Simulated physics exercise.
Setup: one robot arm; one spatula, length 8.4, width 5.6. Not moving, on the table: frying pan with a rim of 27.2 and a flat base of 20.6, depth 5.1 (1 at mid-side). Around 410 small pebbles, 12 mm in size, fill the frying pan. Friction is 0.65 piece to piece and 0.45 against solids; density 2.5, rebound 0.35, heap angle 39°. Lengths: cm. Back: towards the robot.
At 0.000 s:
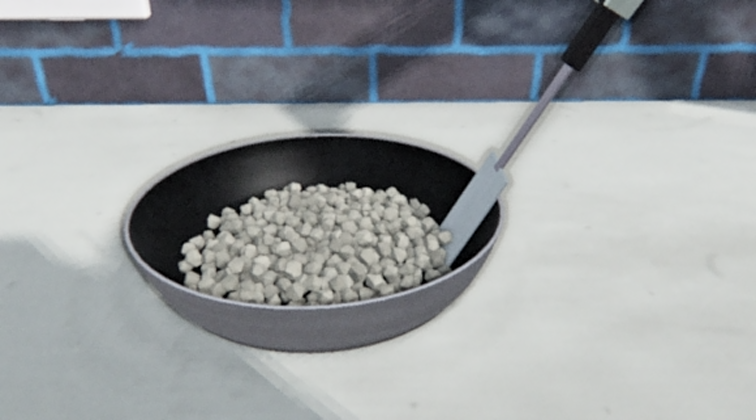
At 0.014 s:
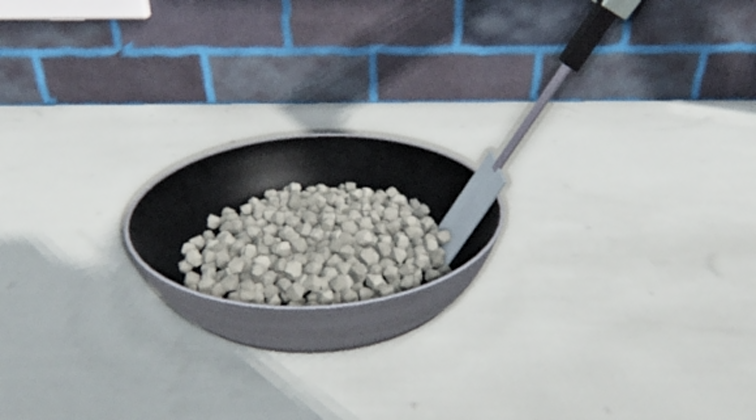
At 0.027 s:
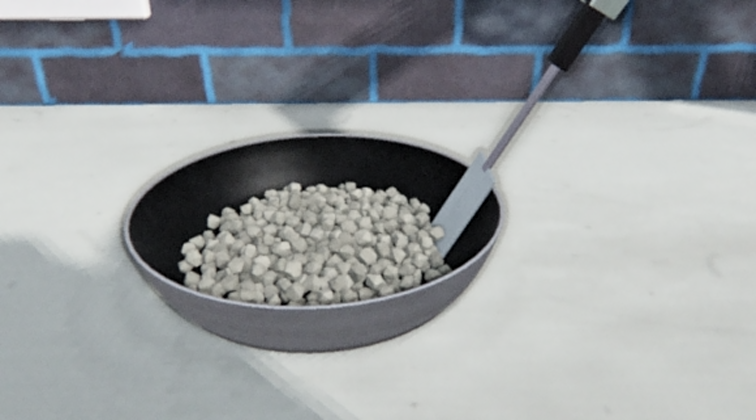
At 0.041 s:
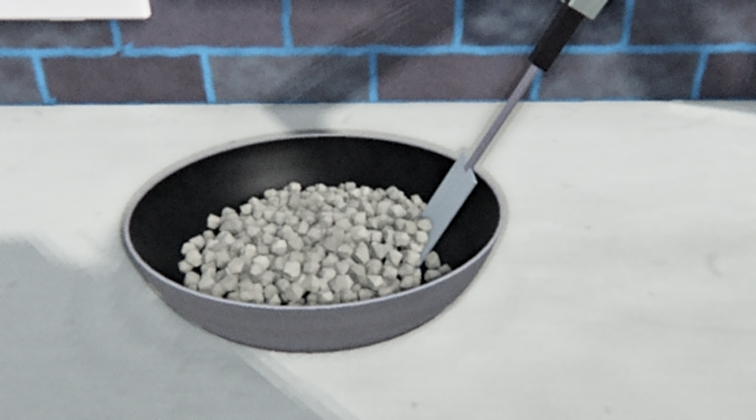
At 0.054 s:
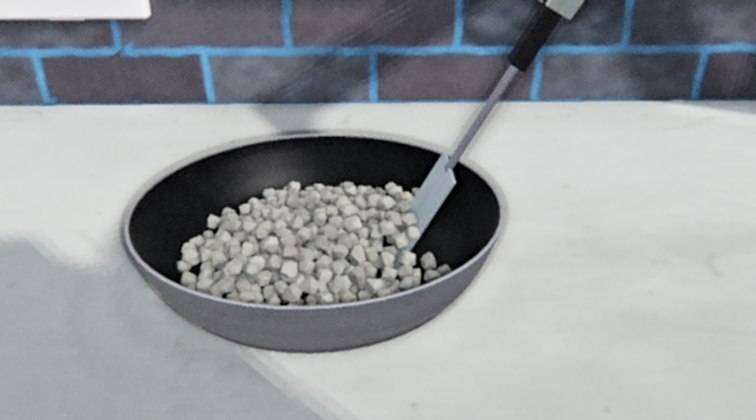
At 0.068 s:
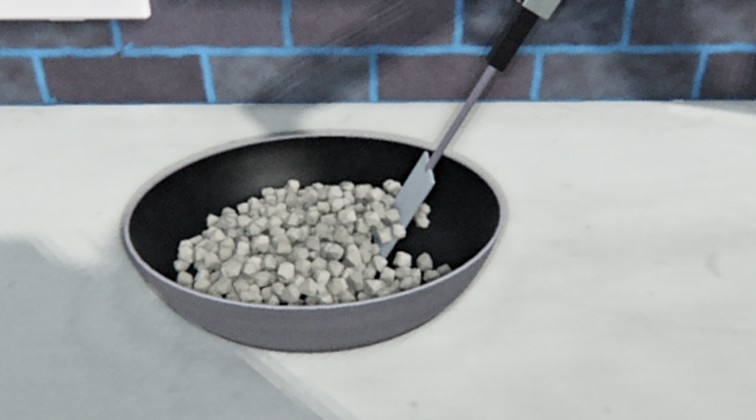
A spatula pushes left through a heap of small grey pebbles in a frying pan.
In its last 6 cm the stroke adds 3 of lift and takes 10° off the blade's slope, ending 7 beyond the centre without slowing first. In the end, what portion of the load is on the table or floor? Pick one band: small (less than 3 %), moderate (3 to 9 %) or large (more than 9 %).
Moderate.
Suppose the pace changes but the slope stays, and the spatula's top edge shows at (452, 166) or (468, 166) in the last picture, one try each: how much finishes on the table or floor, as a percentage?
Near 0 per cent in the first try and near 0 per cent in the second.
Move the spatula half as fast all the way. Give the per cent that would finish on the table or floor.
Then roughly 0 percent.
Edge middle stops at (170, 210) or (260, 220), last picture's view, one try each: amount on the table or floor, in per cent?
20 % and 0 %.
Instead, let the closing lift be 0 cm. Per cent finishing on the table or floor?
I'd say close to 0 per cent.
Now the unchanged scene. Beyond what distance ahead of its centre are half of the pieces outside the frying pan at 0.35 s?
Some 18 centimetres ahead.
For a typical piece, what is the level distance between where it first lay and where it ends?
Distance: Near 3 cm.
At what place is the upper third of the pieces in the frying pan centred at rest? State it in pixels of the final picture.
Around (199, 226).
After 0.10 s, sloping 61°, highest piece 6 above the table; 412 in the frying pan.
After 0.13 s, sloping 58°, highest piece 7 above the table; 412 in the frying pan.
After 0.35 s, sloping 51°, highest piece 6 above the table; 390 in the frying pan, 17 on the table or floor, 5 on the blade or in flight.
After 1.40 s, sloping 51°, highest piece 6 above the table; 390 in the frying pan, 22 on the table or floor.
At rest, 390 in the frying pan, 22 on the table or floor. That is 5 % on the table or floor.
